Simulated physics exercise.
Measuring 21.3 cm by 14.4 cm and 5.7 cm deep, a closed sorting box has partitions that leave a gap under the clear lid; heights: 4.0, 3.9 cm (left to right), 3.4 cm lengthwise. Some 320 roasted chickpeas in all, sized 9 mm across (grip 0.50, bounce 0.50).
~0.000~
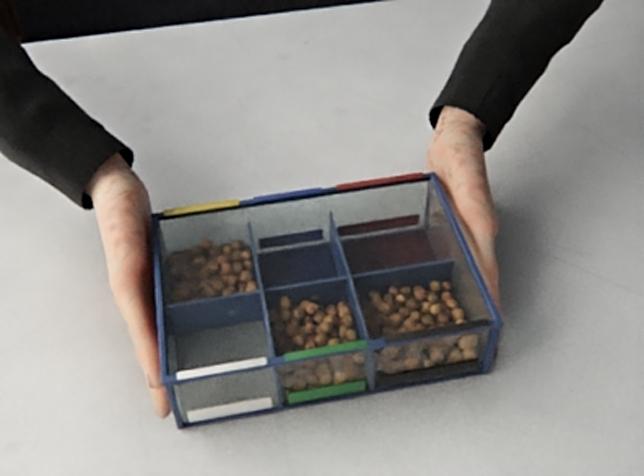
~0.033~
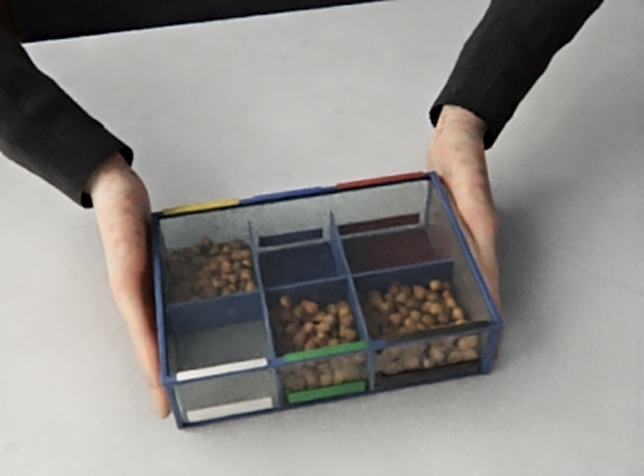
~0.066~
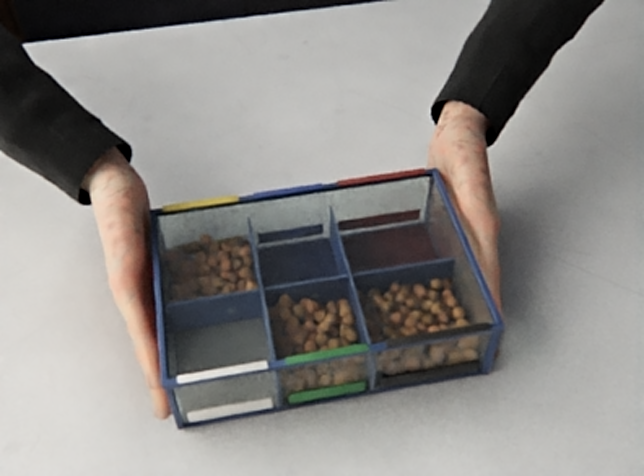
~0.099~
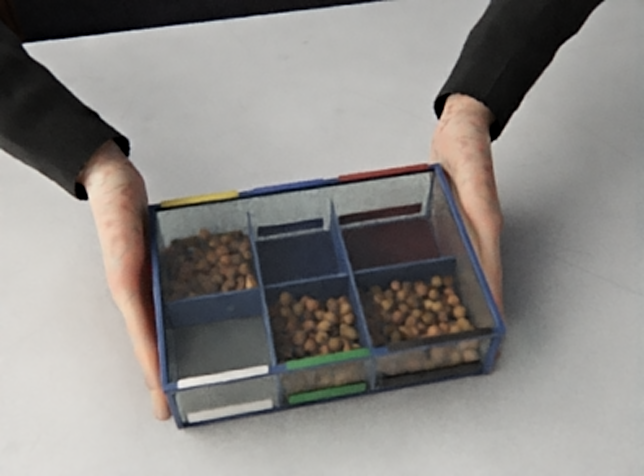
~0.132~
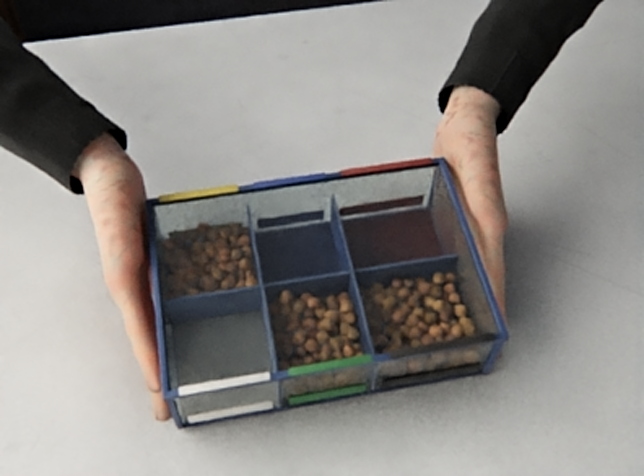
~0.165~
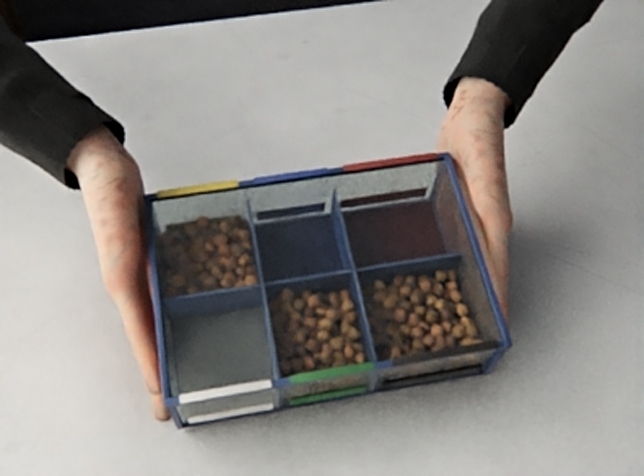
Two hands gradually tilt a clear-lidded box of roasted chickpeas toward its right front corner.
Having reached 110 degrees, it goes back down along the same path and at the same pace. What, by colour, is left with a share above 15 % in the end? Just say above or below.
Outcome: Red: Holds a share within the limit; blue: Holds a share within the limit; green: Holds a share past the limit; yellow: Holds a share within the limit; white: Holds a share past the limit; black: Holds a share past the limit.
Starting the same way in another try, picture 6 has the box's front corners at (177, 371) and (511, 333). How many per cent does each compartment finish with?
By the end, red has 0%, blue has 0%, green has 35%, yellow has 15%, white has 10% and black has 40%.
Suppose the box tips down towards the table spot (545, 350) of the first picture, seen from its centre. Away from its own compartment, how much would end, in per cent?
The share comes to about 25 in a hundred.
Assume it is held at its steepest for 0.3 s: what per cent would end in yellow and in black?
Yellow 0, black 35.
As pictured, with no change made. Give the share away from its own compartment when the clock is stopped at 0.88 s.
Value: Close to 15 %.
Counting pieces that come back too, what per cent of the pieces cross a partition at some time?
The share comes out near 35 per cent.
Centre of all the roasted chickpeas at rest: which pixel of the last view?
Centre at rest: Approx. (323, 365) px.
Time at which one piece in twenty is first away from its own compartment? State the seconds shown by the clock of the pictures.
0.70 s, roughly.
After 0.88 s, tilt 110 degrees; green 30 %, yellow 20 %, white 15 %, black 35 %.
After 1.35 s, tilt 49 degrees; green 30 %, yellow 5 %, white 30 %, black 35 %.
After 1.90 s, tilt 0 degrees; green 30 %, yellow 5 %, white 30 %, black 35 %.
In the end, at 2.4 s, red 0 %, blue 0 %, green 30 %, yellow 5 %, white 30 %, black 35 %.
